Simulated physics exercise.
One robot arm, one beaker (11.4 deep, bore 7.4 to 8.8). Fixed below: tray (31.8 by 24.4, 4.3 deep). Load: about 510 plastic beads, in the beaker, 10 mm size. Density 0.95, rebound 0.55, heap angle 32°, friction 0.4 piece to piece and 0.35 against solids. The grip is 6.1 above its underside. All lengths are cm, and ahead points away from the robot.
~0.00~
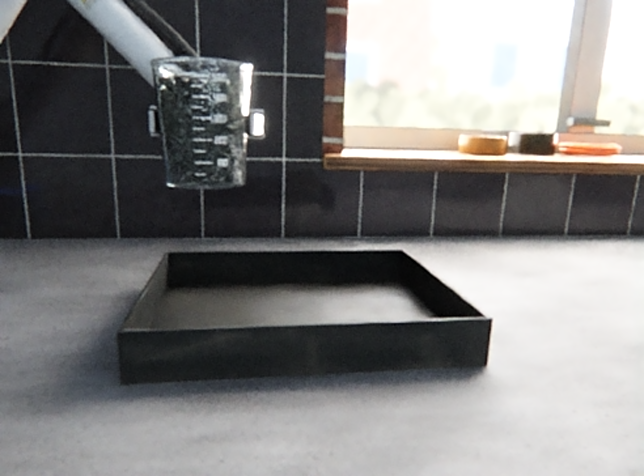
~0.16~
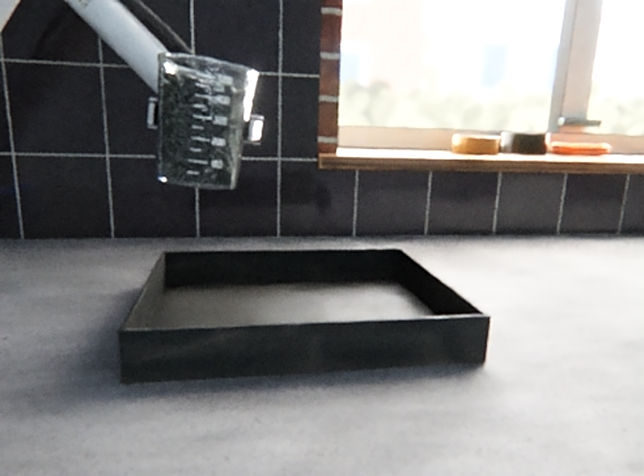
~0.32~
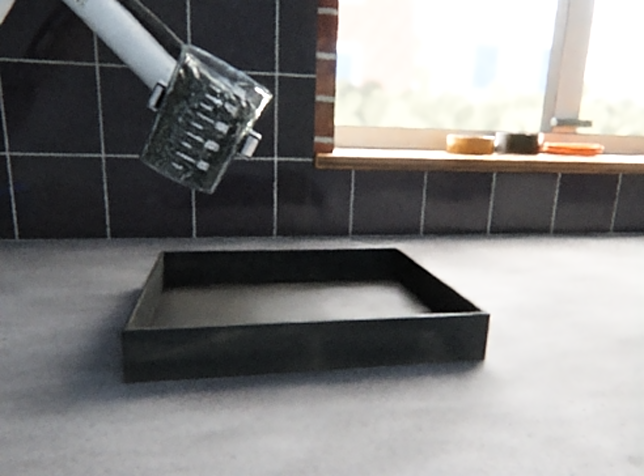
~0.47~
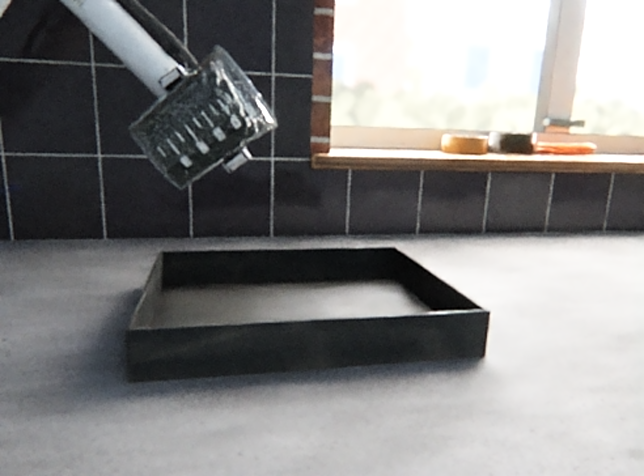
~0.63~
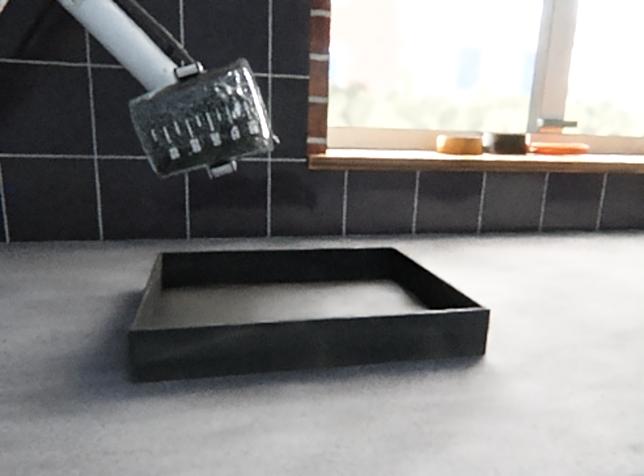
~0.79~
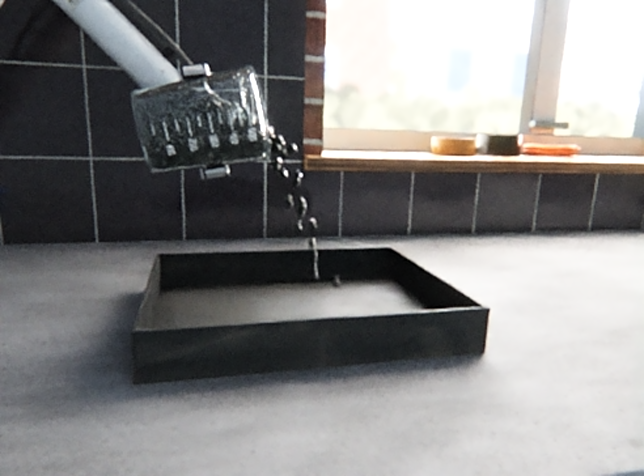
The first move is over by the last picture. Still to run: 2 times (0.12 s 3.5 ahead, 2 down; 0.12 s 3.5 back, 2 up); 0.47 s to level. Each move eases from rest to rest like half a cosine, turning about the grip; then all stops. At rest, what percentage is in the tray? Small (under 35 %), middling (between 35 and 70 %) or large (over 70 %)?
In the tray the share is middling, between 35 and 70 %.
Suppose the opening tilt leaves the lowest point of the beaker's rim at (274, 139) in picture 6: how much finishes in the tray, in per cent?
About 20 per cent.
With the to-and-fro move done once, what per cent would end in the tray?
It would be near 35 per cent.
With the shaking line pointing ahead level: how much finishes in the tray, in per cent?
Some 65 per cent.
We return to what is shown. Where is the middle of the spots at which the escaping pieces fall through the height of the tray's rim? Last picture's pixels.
Around (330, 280).
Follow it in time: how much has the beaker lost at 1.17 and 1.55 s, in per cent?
About 30, 50.
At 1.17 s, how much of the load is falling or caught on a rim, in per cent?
Some 2 per cent.
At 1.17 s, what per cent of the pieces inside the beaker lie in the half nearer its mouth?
Roughly 50 per cent.
After 1.17 s, tilted 79° forward, highest piece 21 above the table; 353 in the beaker, 149 in the tray, 9 in flight or on a rim.
After 1.55 s, tilted 28° forward, highest piece 25 above the table; 266 in the beaker, 239 in the tray, 2 on the table or floor, 4 in flight or on a rim.
After 1.94 s, level, highest piece 23 above the table; 266 in the beaker, 243 in the tray, 2 on the table or floor.
After 2.99 s, level, highest piece 23 above the table; 266 in the beaker, 243 in the tray, 2 on the table or floor.
In the end, 266 in the beaker, 243 in the tray, 2 on the table or floor. That is 48 % in the tray.
